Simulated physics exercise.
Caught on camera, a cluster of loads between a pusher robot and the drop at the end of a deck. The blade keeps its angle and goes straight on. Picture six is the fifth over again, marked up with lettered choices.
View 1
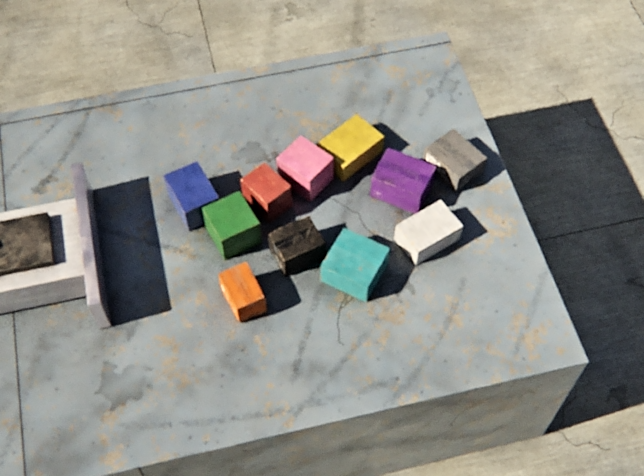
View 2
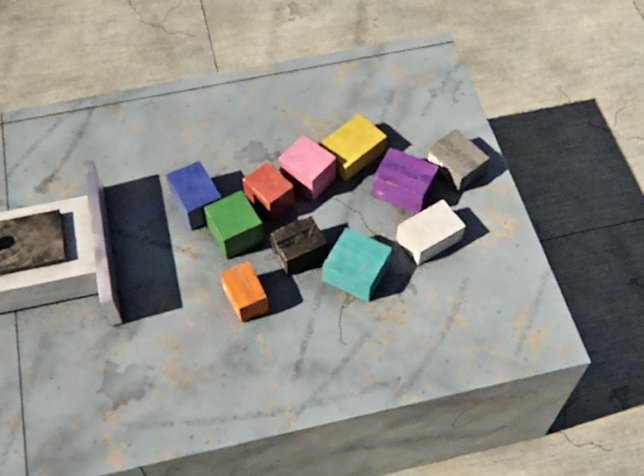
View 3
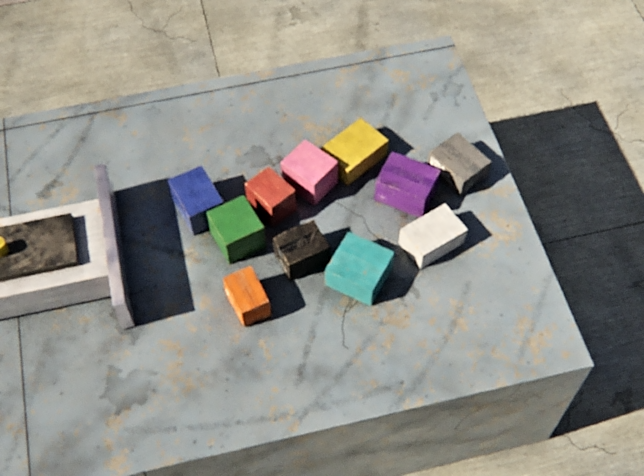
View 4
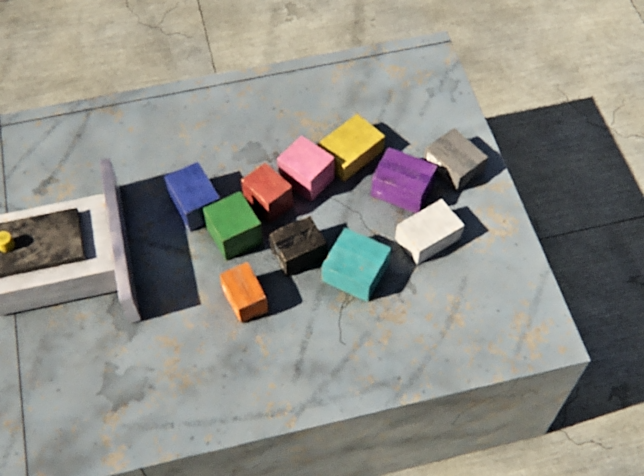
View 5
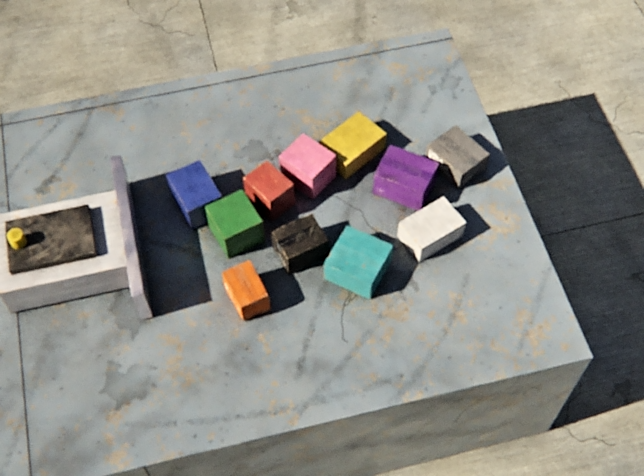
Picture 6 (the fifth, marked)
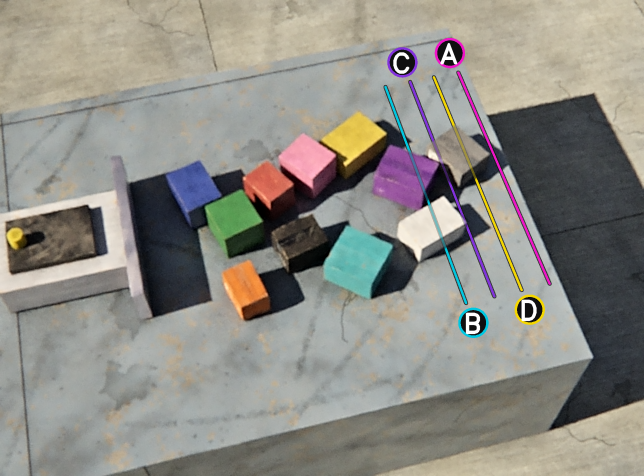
At the start, colourful blocks sit scattered across a grey slab, with the flat front plate of a pale machine at the left, casting a shadow toward them. The machine then slides steadily rightward, bringing a yellow knob on its dark top into view, while the blocks stay in place, untouched.
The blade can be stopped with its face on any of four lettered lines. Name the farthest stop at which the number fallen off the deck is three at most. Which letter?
It should halt at C.
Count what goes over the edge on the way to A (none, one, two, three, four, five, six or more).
Six or more.
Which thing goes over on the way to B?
It is the grey parcel.
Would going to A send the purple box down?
By then, yes.
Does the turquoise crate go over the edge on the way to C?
By then, no.
On the marked copy, A at (501, 170); B at (423, 187); C at (449, 181); D at (475, 176).
With C. Early on, robot (178, 211); orange box (283, 291); turquoise crate (369, 267).
Further on, robot (297, 186); grey parcel (482, 144); purple box (468, 174).
At the end, robot (386, 168); purple box over the edge; grey parcel over the edge; two fallen.
As for the rest, A drops eight; B is within the limit but short; D drops five.
